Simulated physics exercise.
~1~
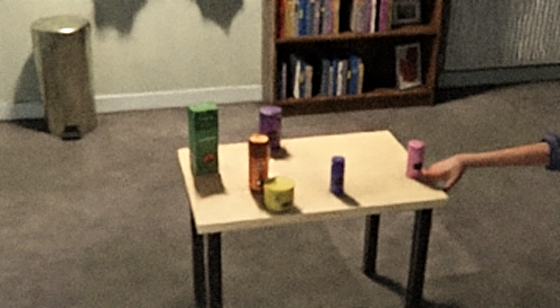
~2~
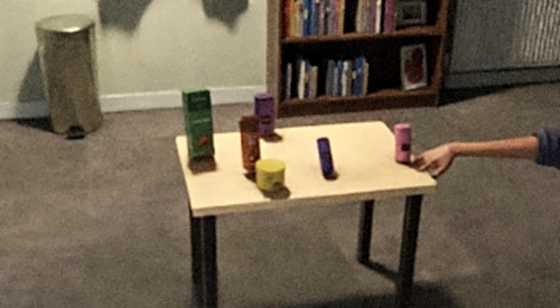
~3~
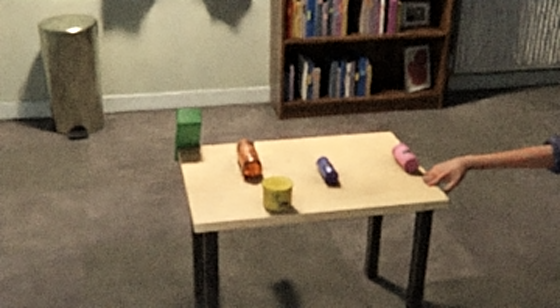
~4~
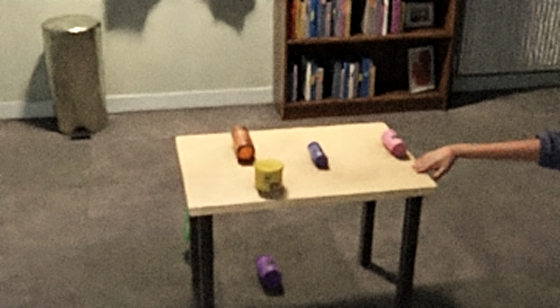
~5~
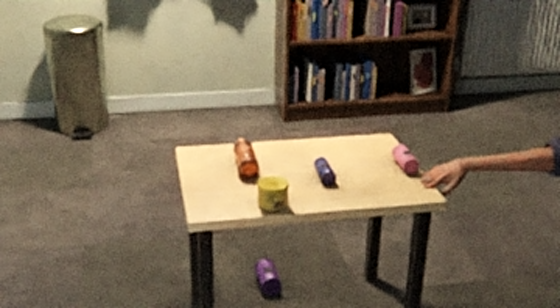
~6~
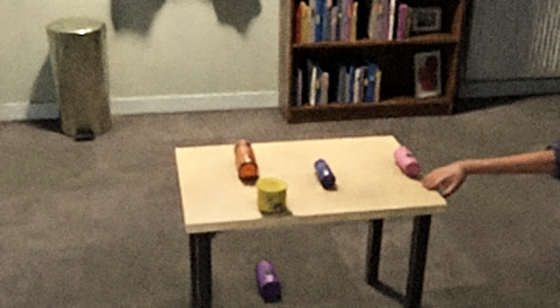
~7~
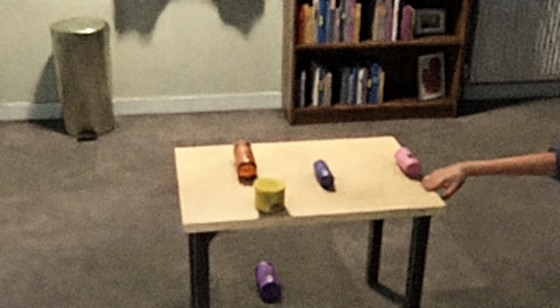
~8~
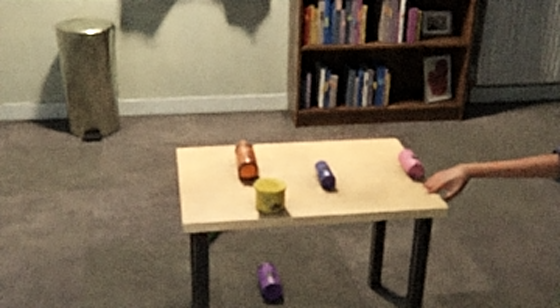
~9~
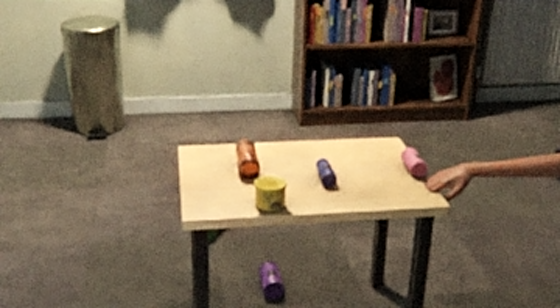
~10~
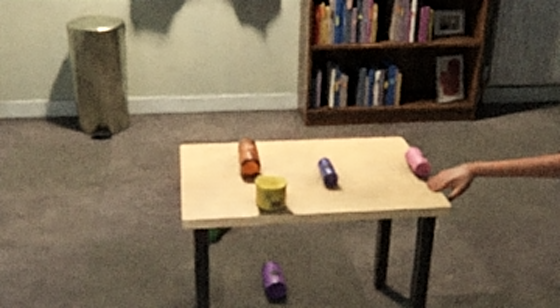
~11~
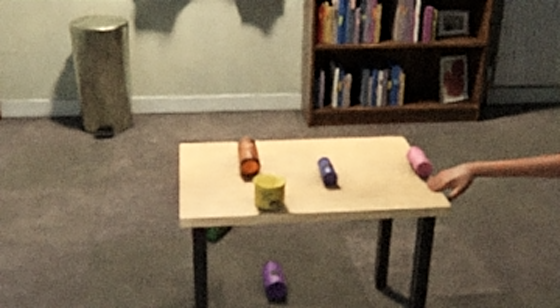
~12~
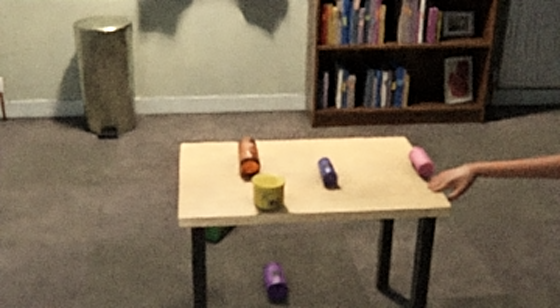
On a light table jolted beside a hand, three containers topple and two others fall off.
